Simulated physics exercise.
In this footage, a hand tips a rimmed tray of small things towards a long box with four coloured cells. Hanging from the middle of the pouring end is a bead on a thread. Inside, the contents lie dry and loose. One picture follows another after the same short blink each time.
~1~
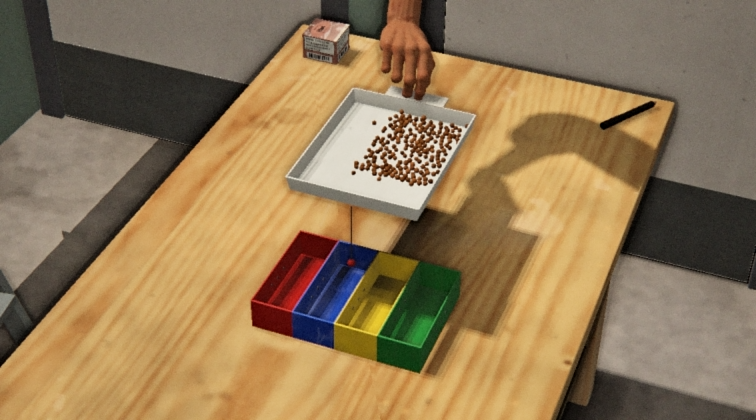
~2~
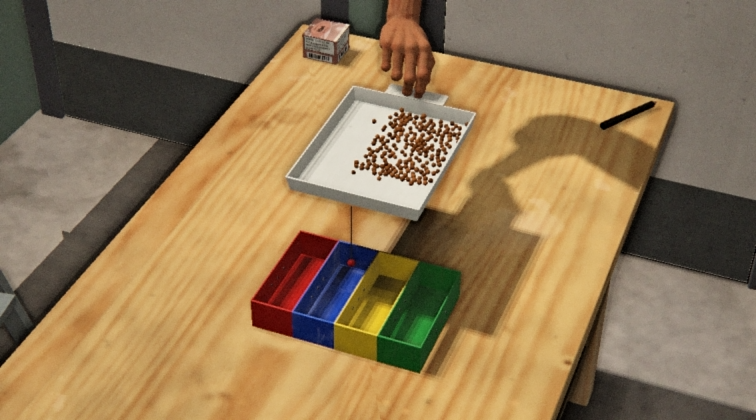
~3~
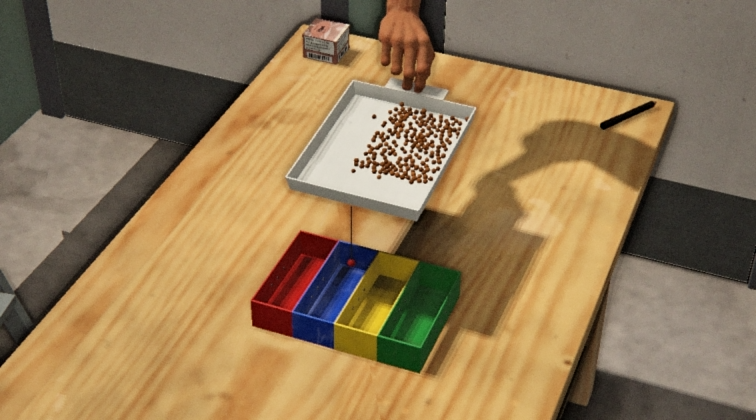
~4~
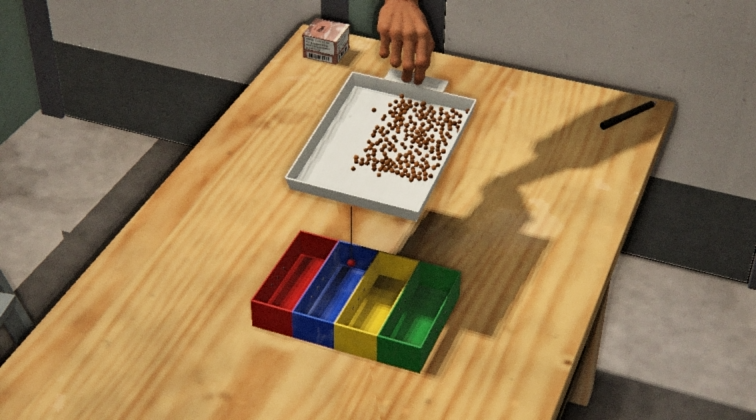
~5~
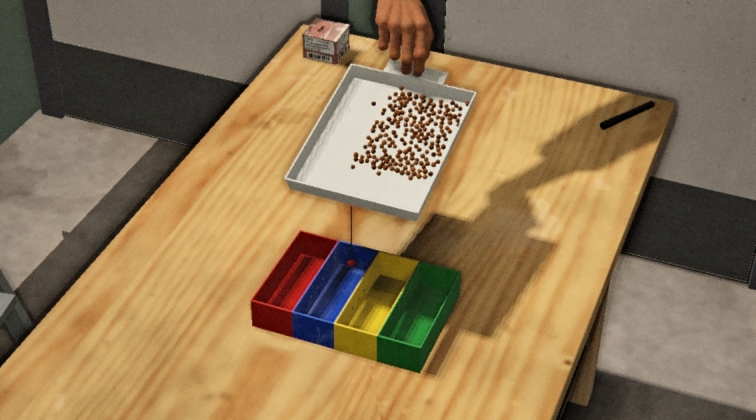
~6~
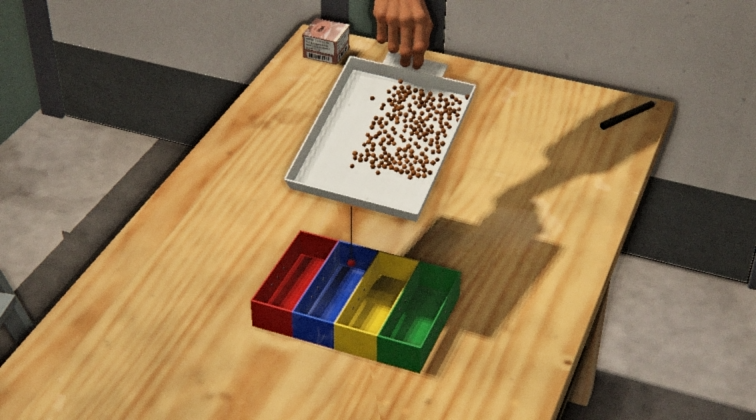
On a wooden table, a hand holds a white rimmed tray of small brown balls behind a long box with red, blue, yellow and green cells. The hand slowly raises the tray's far end, steepening its slant towards the box, while the balls stay gathered towards the upper right.
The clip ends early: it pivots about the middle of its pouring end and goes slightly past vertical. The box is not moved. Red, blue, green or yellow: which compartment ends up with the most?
The yellow one.
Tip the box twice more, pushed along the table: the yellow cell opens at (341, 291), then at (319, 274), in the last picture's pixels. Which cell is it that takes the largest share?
That green cell, then that green cell.
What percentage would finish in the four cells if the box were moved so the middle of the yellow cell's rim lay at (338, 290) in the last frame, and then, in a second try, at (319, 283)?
Estimates in order: 90 percent, 60 percent.
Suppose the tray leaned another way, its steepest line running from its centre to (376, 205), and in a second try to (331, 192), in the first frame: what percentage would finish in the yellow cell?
The first comes to 40 %, while the second comes to 0 %.
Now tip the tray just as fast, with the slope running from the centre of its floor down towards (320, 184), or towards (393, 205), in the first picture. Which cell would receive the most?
Case 1 - the red one. Case 2 - the cell in green.
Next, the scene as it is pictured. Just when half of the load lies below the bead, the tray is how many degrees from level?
Around 110 degrees of turn.
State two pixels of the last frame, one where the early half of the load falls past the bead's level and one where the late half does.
Early half: (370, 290); late half: (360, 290).
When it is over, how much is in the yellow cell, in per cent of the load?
Result: Around 40 in a hundred.
Soon, tray tipped steeply; nearly all on the tray; a stray few in the green cell; a stray few in the blue cell; a stray few falling or outside the box.
A while on, tray tipped right over; nearly all on the tray; a stray few in the green cell; a stray few in the yellow cell; a stray few in the blue cell; a stray few falling or outside the box.
Towards the end, tray tipped past a quarter turn; about half in the yellow cell; about a quarter in the blue cell; about a quarter in the green cell; a small part in the red cell; a stray few falling or outside the box.
Finally, tray tipped past a quarter turn; about half in the yellow cell; about a quarter in the blue cell; about a quarter in the green cell; a small part in the red cell; a stray few outside the box.
